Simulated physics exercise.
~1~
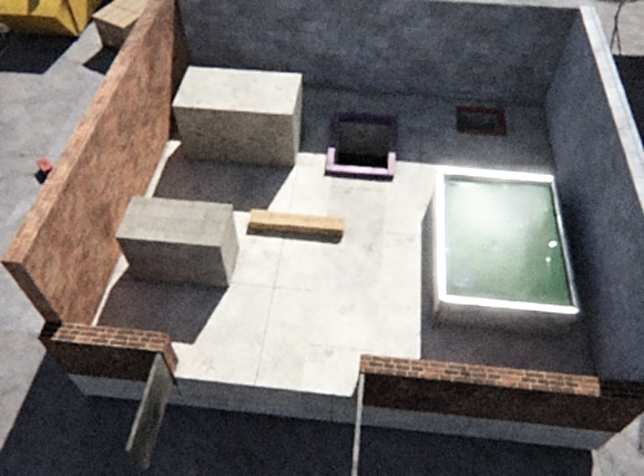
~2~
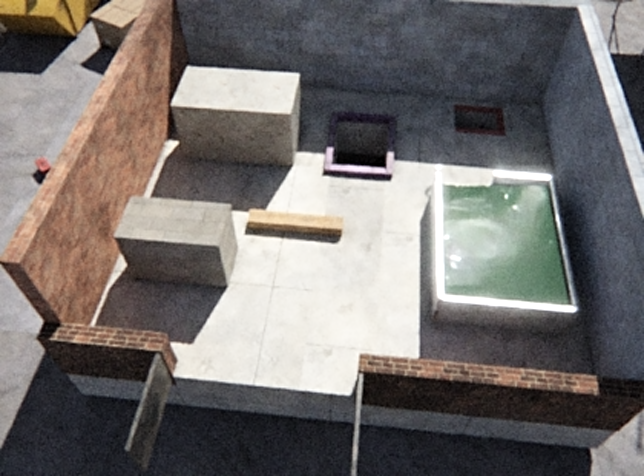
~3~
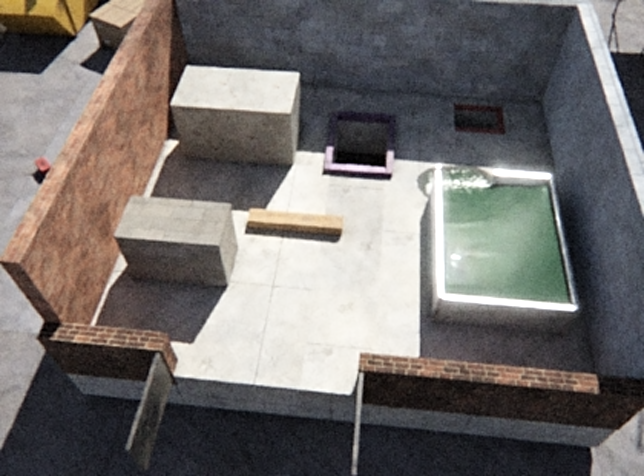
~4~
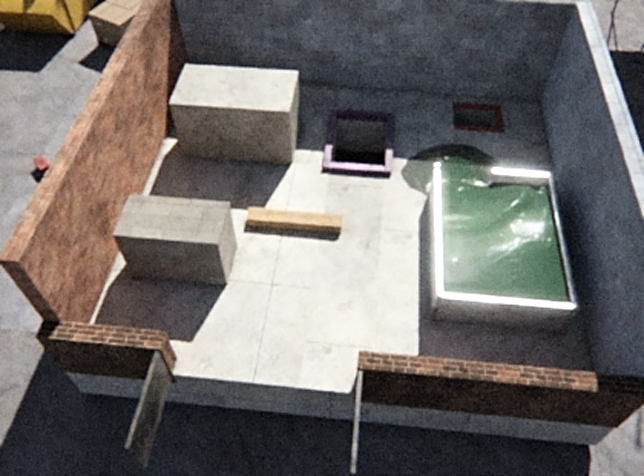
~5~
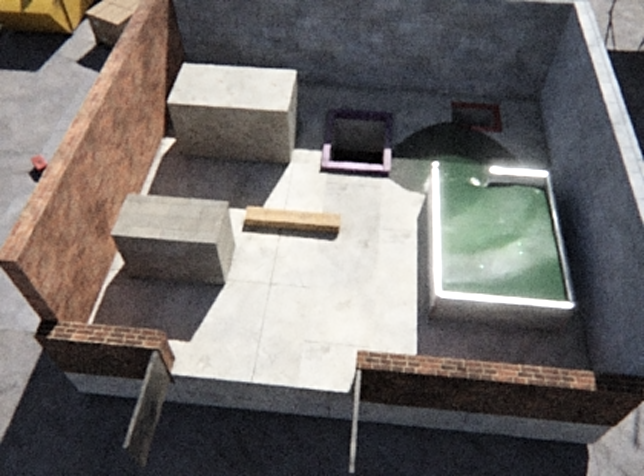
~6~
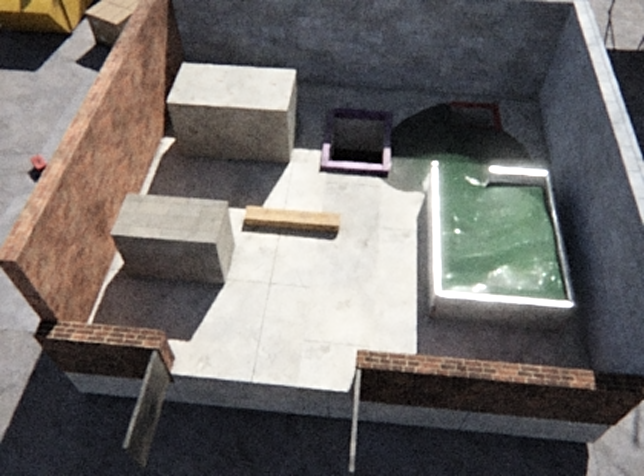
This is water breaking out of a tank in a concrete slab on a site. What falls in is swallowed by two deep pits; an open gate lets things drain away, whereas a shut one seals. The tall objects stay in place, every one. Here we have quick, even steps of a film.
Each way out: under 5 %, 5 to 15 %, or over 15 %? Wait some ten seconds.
Gate under 5 %; purple pit under 5 %; red pit over 15 %.
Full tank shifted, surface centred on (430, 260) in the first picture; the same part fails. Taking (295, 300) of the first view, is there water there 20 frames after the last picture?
Outcome noted: Unreached.
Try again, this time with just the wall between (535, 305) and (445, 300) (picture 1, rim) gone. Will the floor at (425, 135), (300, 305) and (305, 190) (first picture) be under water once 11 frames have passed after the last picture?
Note, points one to three: Unreached / reached and soaked / unreached.
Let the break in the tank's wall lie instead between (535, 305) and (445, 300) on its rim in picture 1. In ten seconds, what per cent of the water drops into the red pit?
I'd estimate the red pit takes around 10 percent.
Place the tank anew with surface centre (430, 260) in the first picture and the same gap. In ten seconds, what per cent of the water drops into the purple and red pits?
The purple pit ends up with 15 per cent and the red pit with 20 per cent.
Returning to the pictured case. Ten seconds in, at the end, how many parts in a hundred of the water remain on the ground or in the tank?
Roughly 58 percent.
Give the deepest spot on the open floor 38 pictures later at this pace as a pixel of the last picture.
At about (405, 94).
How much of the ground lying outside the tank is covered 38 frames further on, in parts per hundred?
Roughly 40 percent, I'd say.
A moment on, water covers 20 % of the floor; the gate 0 %, the purple pit 0 %, the red pit 3 %.
Next, water covers 20 % of the floor; the gate 0 %, the purple pit 1 %, the red pit 7 %.
Then, water covers 30 % of the floor; the gate 0 %, the purple pit 2 %, the red pit 14 %.
Later, water covers 40 % of the floor; the gate 0 %, the purple pit 2 %, the red pit 27 %.
In the end, water covers 55 % of the floor; the gate 0 %, the purple pit 2 %, the red pit 39 %.
